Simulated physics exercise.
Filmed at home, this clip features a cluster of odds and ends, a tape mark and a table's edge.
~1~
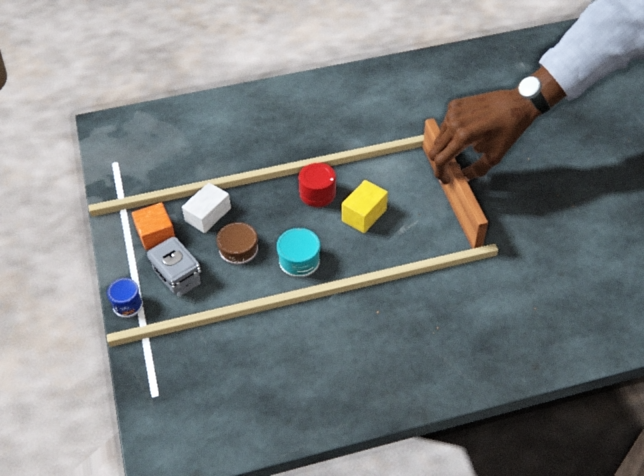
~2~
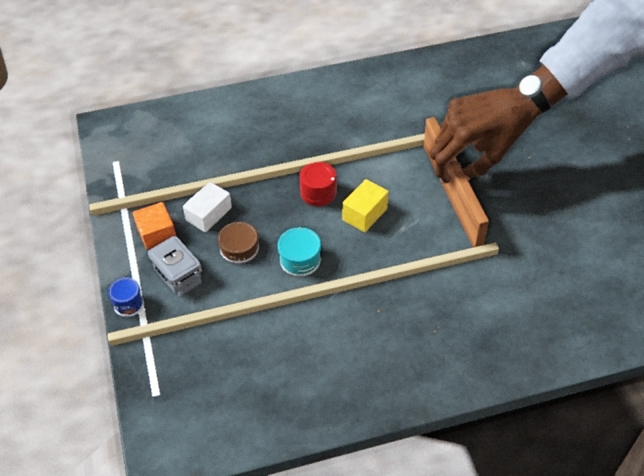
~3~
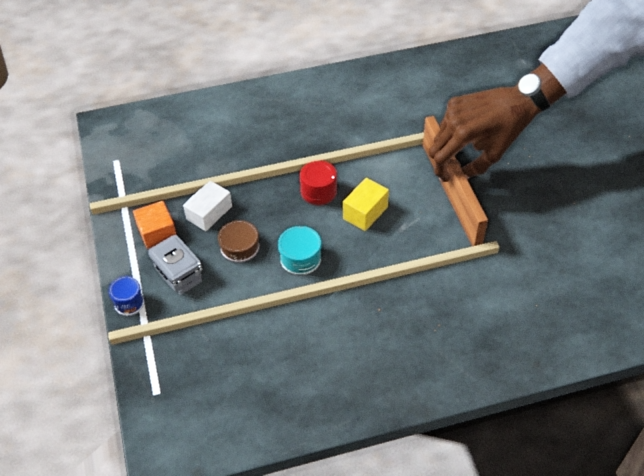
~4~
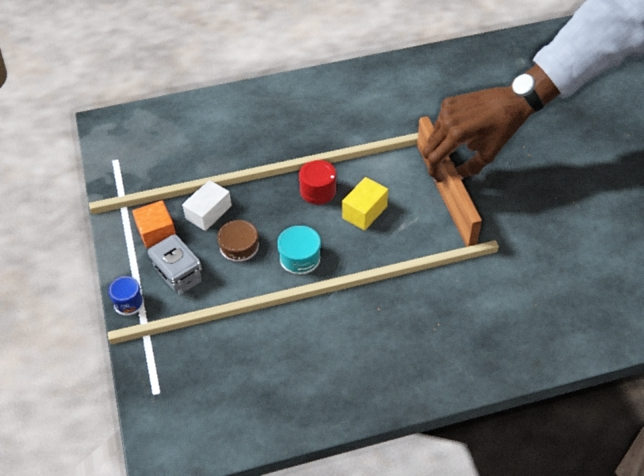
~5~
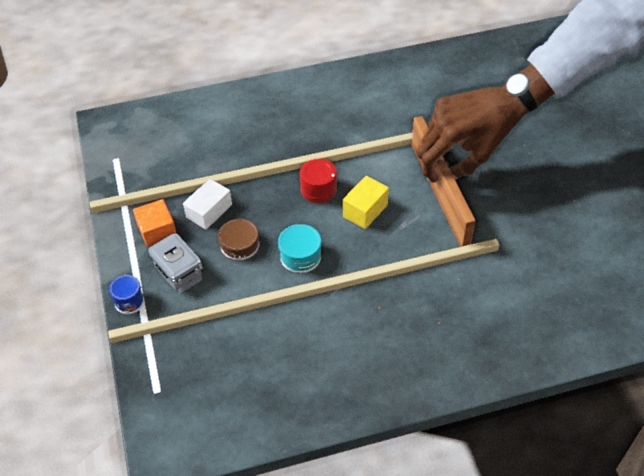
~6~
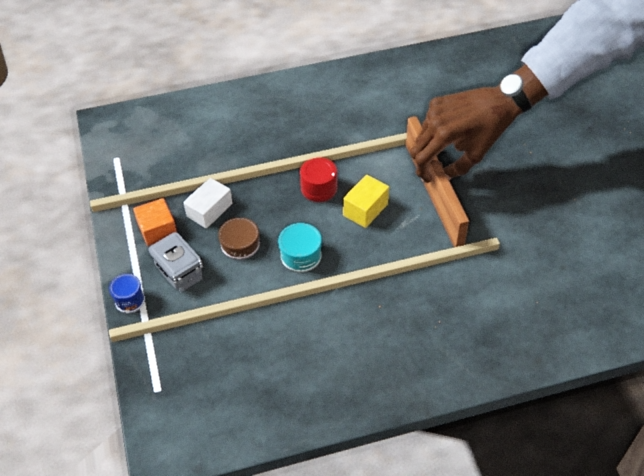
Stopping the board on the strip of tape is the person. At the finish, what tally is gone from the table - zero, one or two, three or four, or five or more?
The tally gone is five or more.
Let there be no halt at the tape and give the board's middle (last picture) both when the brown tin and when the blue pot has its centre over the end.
Around (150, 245), then around (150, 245).
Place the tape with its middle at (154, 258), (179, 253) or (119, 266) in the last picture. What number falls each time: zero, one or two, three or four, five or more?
So, one after another, I'd give three to four; none at all; at least five.
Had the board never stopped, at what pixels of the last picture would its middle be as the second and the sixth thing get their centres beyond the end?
Pixels in order: Roughly (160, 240), roughly (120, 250).
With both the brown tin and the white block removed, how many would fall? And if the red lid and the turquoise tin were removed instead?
First try: 3 fallen; other try: 3.
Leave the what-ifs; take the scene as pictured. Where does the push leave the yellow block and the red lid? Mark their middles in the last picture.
Around (119, 259) and around (108, 225).
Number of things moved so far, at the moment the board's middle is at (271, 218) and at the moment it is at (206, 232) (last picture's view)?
Respectively 5 and 8.
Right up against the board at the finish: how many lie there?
Number in contact with it: 3.
A little later, none off yet; blue pot at rest near (128, 294); orange block at rest near (156, 222); grey case at rest near (176, 262).
Next, none off yet; blue pot at rest near (128, 294); orange block moving near (148, 225); grey case shifted a little near (163, 269).
When it is over, the number that fall off is five or more; down, brown tin, white block, grey case, orange block and blue pot.
